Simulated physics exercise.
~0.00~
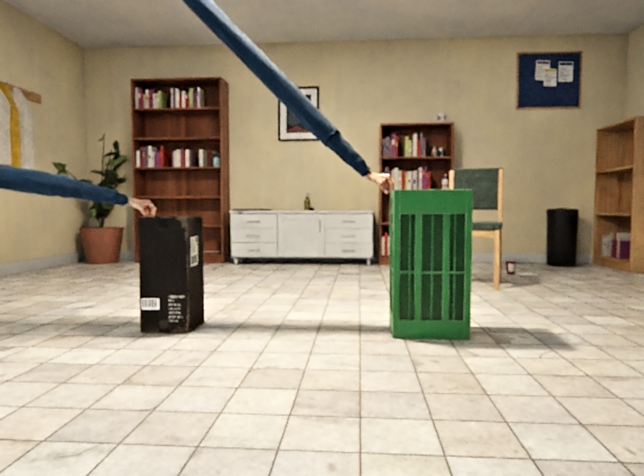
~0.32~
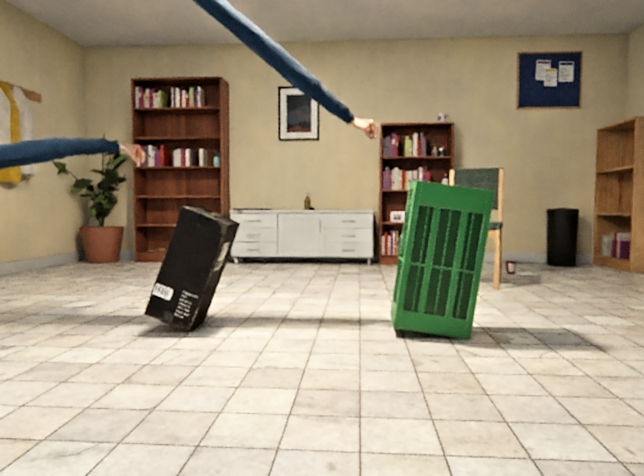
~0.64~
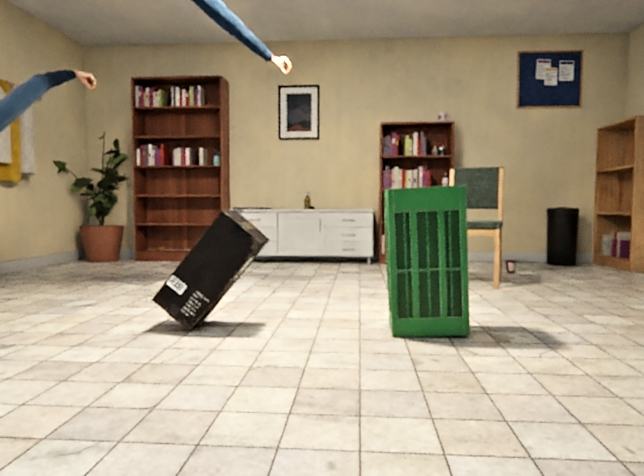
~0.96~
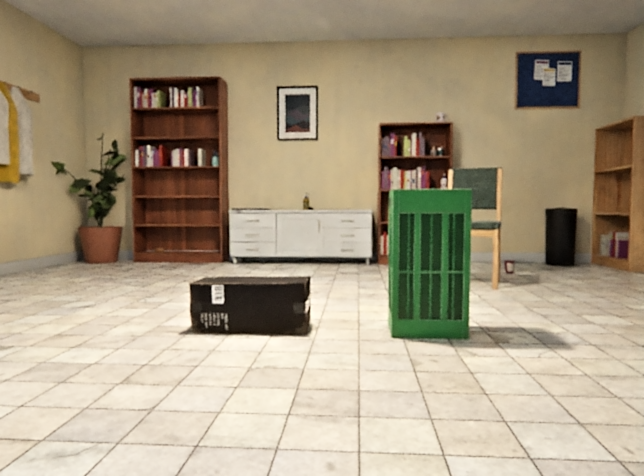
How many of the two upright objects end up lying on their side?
One of them does. The black parcel ends on its side, while the green crate stays standing.
